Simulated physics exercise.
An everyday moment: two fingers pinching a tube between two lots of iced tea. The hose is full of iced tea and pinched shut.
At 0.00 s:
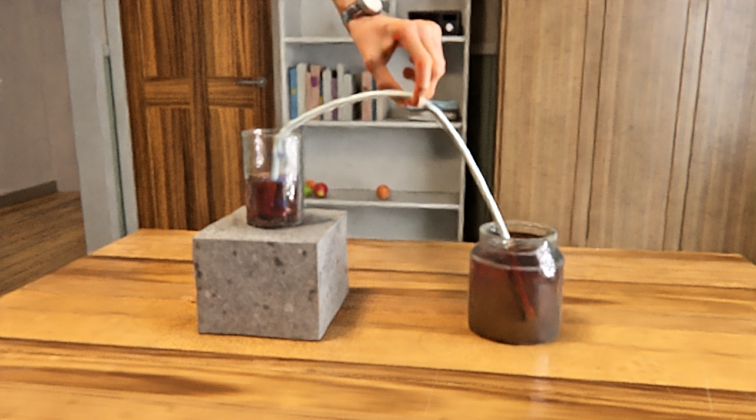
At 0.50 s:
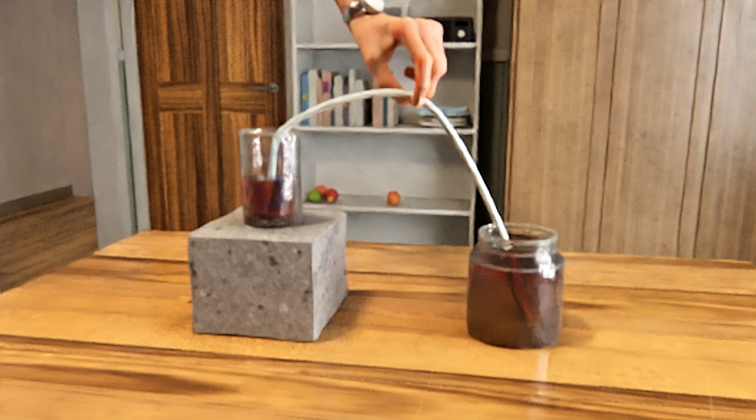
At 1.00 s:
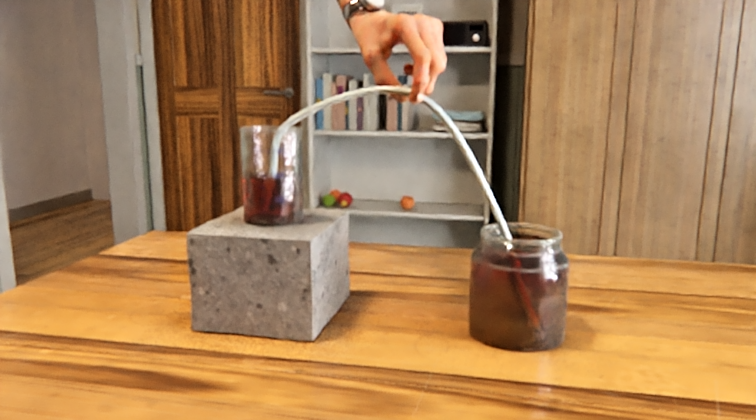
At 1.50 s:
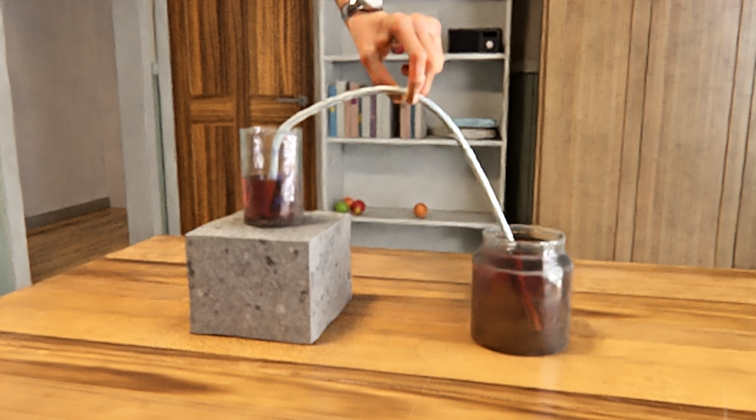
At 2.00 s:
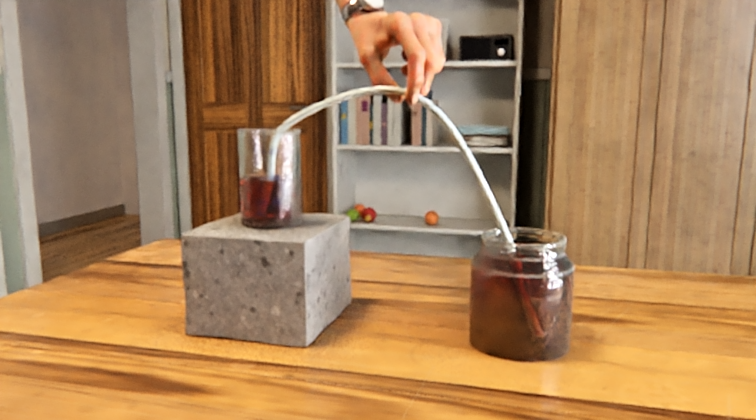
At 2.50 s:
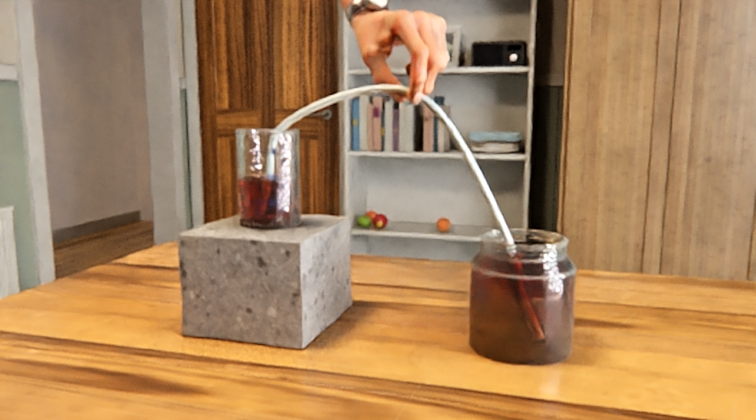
A hand pinches a tube between two glass containers of dark liquid as the view shifts slightly.
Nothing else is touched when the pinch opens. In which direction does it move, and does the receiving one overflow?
It flows towards the right one, and the one that fills runs over.
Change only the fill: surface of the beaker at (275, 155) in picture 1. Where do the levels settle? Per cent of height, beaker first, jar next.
First 15 %, second 100 %.
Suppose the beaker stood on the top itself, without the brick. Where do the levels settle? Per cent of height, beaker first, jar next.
Near 80 and 70 in a hundred.
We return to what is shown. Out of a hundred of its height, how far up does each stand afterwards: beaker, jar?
Roughly 15 per cent, then 100 per cent.
Around 8.0 s, the beaker is about a third full; the jar is nearly full.
Around 20.0 s, the beaker is about a quarter full; the jar is full to the brim; the lower one has lost some.
Around 45.0 s, the beaker is nearly empty; the jar is full to the brim; the lower one has lost some.
